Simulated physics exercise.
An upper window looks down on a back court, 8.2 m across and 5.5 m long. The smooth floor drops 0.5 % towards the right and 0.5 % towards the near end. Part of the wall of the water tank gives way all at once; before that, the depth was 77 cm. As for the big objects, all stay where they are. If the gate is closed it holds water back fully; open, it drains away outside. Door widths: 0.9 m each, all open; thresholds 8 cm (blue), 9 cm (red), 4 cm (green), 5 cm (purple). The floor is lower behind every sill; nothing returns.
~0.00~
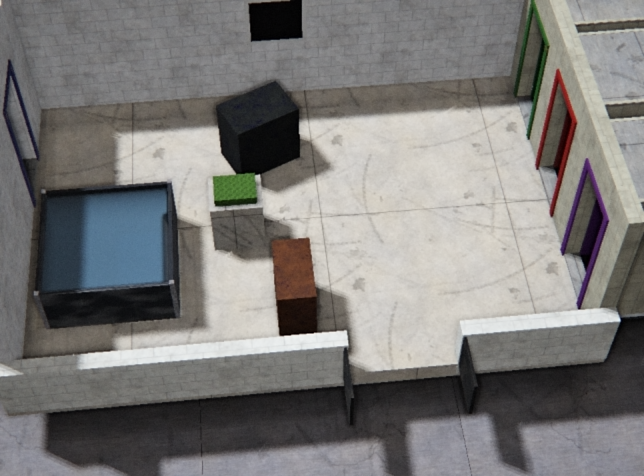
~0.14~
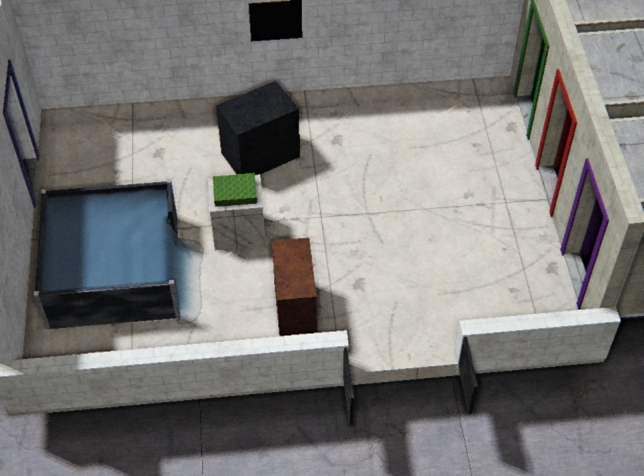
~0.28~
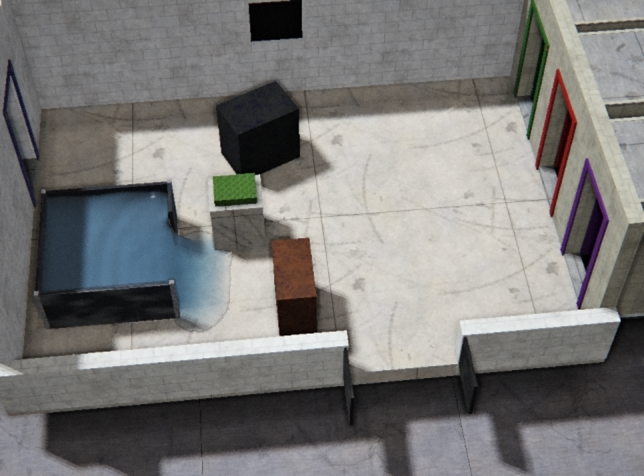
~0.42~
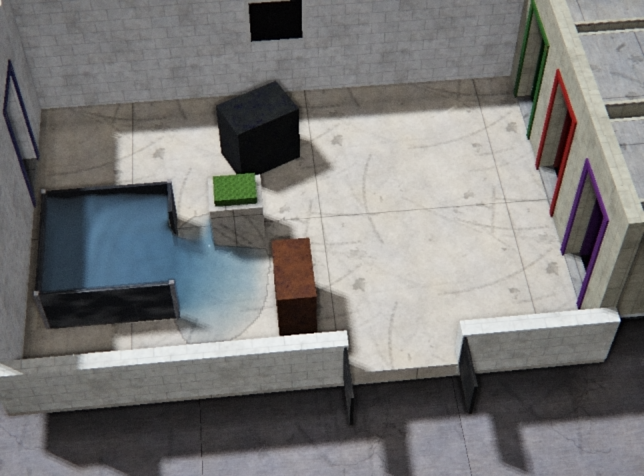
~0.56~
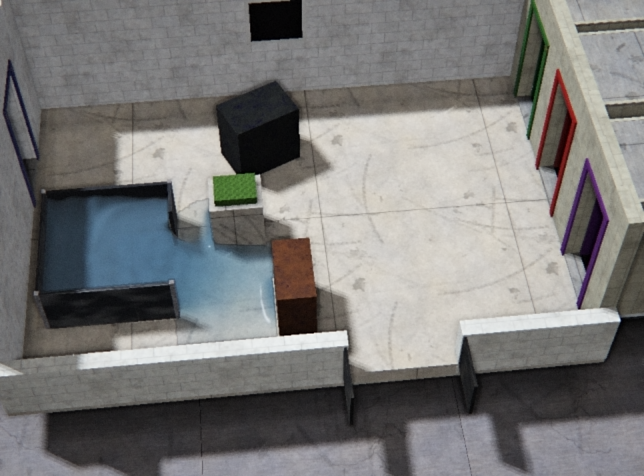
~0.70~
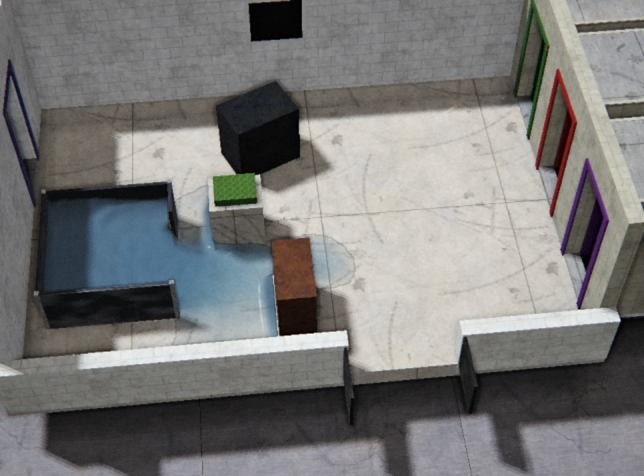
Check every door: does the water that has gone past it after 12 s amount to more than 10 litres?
Blue door: It does not. Red door: It does. Green door: It does. Purple door: It does.
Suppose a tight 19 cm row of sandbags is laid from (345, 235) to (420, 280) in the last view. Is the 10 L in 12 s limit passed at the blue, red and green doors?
Result: Blue door inside the limit; red door inside the limit; green door beyond the limit.
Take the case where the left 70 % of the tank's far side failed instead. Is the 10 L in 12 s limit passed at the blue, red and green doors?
Result: Blue limit passed, red limit not passed, green limit passed.
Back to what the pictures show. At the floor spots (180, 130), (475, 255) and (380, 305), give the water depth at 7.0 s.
2, 8 and 3 cm, respectively.
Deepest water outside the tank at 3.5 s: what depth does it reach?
It tops out at some 23 cm.
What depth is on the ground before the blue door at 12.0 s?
About 1.5 cm deep.
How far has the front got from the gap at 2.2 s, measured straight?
That works out near 6.0 m.
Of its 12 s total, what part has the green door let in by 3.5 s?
Some 5 in a hundred.
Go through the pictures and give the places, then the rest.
Still water, 77 cm deep, in the water tank at (106, 239), in the first picture.
The front is at (181, 321), 0.8 m from the gap at (173, 270); 0.3 m2 of floor is under water; 77 cm left at the back of the water tank, in the second picture.
Water pours out at (173, 271) and has run 1.0 m, to (213, 238); typically 12 cm deep outside, 77 cm at the water tank's back, in the third picture.
Water pours out at (174, 271) and has run 1.4 m, to (260, 250); typically 12 cm deep outside, 72 cm at the water tank's back, in the fourth picture.
Water pours out at (174, 272) and has run 2.0 m, to a hidden place; typically 10 cm deep outside, 66 cm at the water tank's back, in the fifth picture.
The front is at (348, 271), 2.7 m from the gap at (174, 271); 4.4 m2 of floor is under water; 68 cm left at the back of the water tank, in the sixth picture.
After 1.4 s water covers 30 % of the floor and is deepest (52 cm) near (274, 365); blue door not reached, red door not reached, green door not reached, purple door not reached.
After 2.2 s water covers 55 % of the floor and is deepest (40 cm) near (262, 366); blue door not reached, red door 14 cm at the sill, 2 L in, green door not reached, purple door 10 cm at the sill, 10 L in.
After 3.5 s water covers 75 % of the floor and is deepest (23 cm) near (268, 294); blue door not reached, red door 15 cm at the sill, 41 L in, green door 9 cm at the sill, 3 L in, purple door 20 cm at the sill, 91 L in.
After 7.0 s water covers 85 % of the floor and is deepest (14 cm) near (98, 380); blue door 3 cm at the sill, 0 L in, red door 8 cm at the sill, 56 L in, green door 9 cm at the sill, 38 L in, purple door 9 cm at the sill, 208 L in.
After 12.0 s water covers 95 % of the floor and is deepest (8 cm) near (270, 313); blue door 2 cm at the sill, 0 L in, red door 6 cm at the sill, 56 L in, green door 6 cm at the sill, 73 L in, purple door 7 cm at the sill, 231 L in.
